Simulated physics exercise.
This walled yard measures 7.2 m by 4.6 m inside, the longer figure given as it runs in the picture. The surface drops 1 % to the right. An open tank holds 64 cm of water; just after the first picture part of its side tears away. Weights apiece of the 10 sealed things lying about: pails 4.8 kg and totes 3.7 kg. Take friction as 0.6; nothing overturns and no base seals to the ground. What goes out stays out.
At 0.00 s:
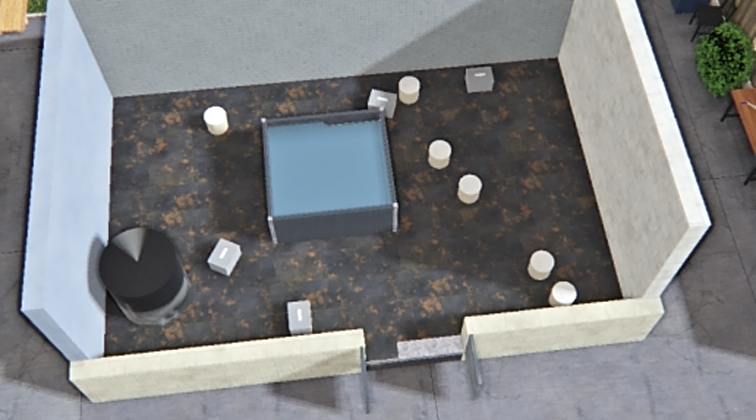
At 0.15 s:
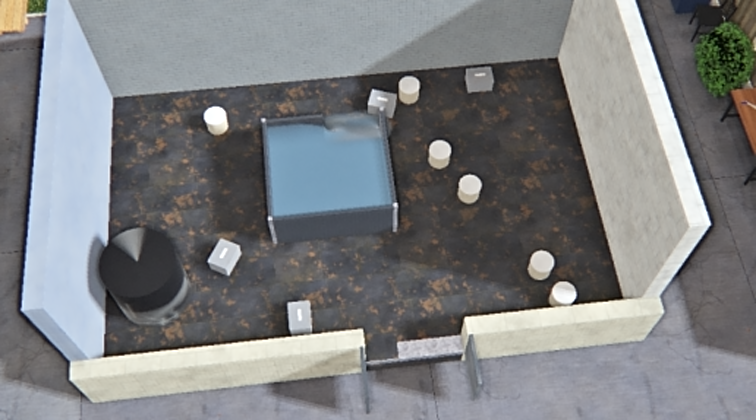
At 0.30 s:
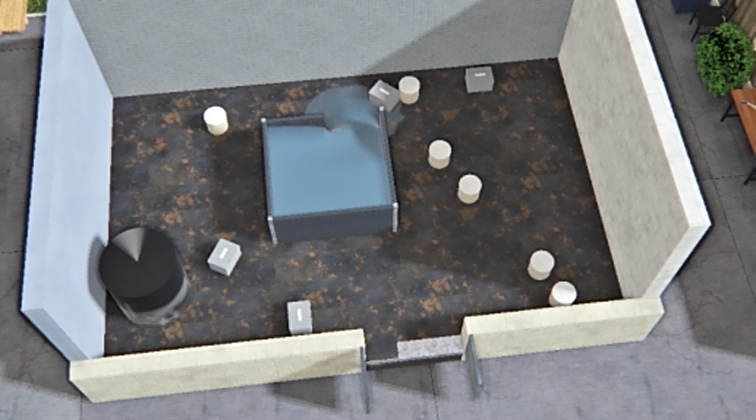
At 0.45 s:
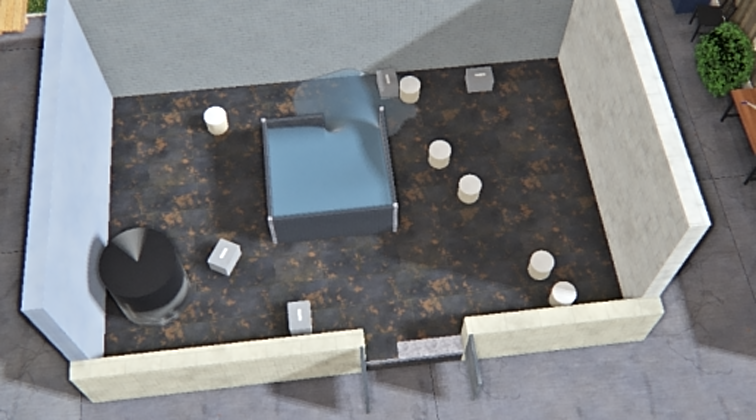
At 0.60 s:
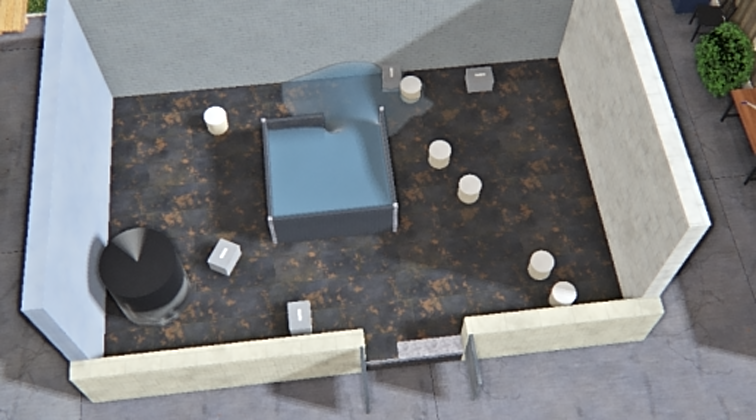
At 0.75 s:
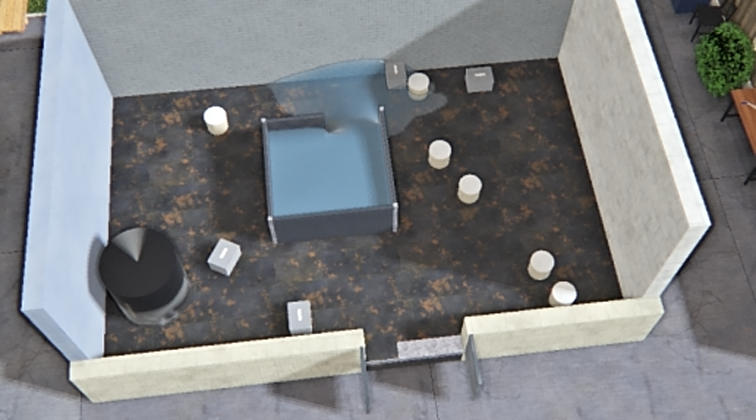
A square open tank of blue water broke open along its back edge, and water spread across the dark floor to the back wall, pushing a gray box back and then nudging a white bucket.
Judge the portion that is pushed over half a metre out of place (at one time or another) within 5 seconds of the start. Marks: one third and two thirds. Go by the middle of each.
It is between one and two thirds.
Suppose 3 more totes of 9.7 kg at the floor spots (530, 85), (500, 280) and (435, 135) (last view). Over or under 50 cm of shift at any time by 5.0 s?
In turn: More, short of it, less.
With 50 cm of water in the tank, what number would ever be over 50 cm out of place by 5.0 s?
Then 4.
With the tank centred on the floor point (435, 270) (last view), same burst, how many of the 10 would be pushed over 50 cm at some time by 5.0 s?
Then 6.
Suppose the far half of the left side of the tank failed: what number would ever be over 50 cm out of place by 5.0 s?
Then 4.
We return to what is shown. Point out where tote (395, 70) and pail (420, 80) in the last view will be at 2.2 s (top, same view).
Near (551, 137) and (540, 97).
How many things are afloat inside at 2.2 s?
I count 2.
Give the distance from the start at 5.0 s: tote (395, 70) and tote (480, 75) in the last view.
In that order: 450 cm, 400 cm.
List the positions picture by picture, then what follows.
In the first frame, a tote at (382, 99), on the bottom; a pail at (409, 85) rests on the ground; 2.7 m2 under water; 0 of 10 have shifted.
In the second frame, a tote at (382, 99) rests on the ground; a pail at (409, 85) rests on the ground; 3.3 m2 under water; 0 of 10 have shifted.
In the third frame, a tote at (384, 92), on the bottom, 15 cm from its start; a pail at (409, 85) rests on the ground; 3.8 m2 under water; 1 of 10 have shifted.
In the fourth frame, a tote at (388, 79) rests on the ground, 39 cm from its start; a pail at (410, 84) rests on the ground; 4.6 m2 under water; 1 of 10 have shifted.
In the fifth frame, a tote at (392, 72), on the bottom, 53 cm from its start; a pail at (411, 84) rests on the ground; 4.9 m2 under water; 1 of 10 have shifted.
In the sixth frame, a tote at (396, 70), afloat, 57 cm from its start; a pail at (419, 81), on the bottom, 16 cm from its start; water covers 5.2 m2; 2 of 10 have shifted.
After 1.1 s 2 of 10 are over 50 cm from their spots; 1 afloat.
After 2.2 s 4 of 10 are over 50 cm from their spots; 2 afloat.
After 3.5 s 4 of 10 are over 50 cm from their spots; 3 afloat.
After 5.0 s 5 of 10 are over 50 cm from their spots, and 5 have been at some point; 3 afloat.
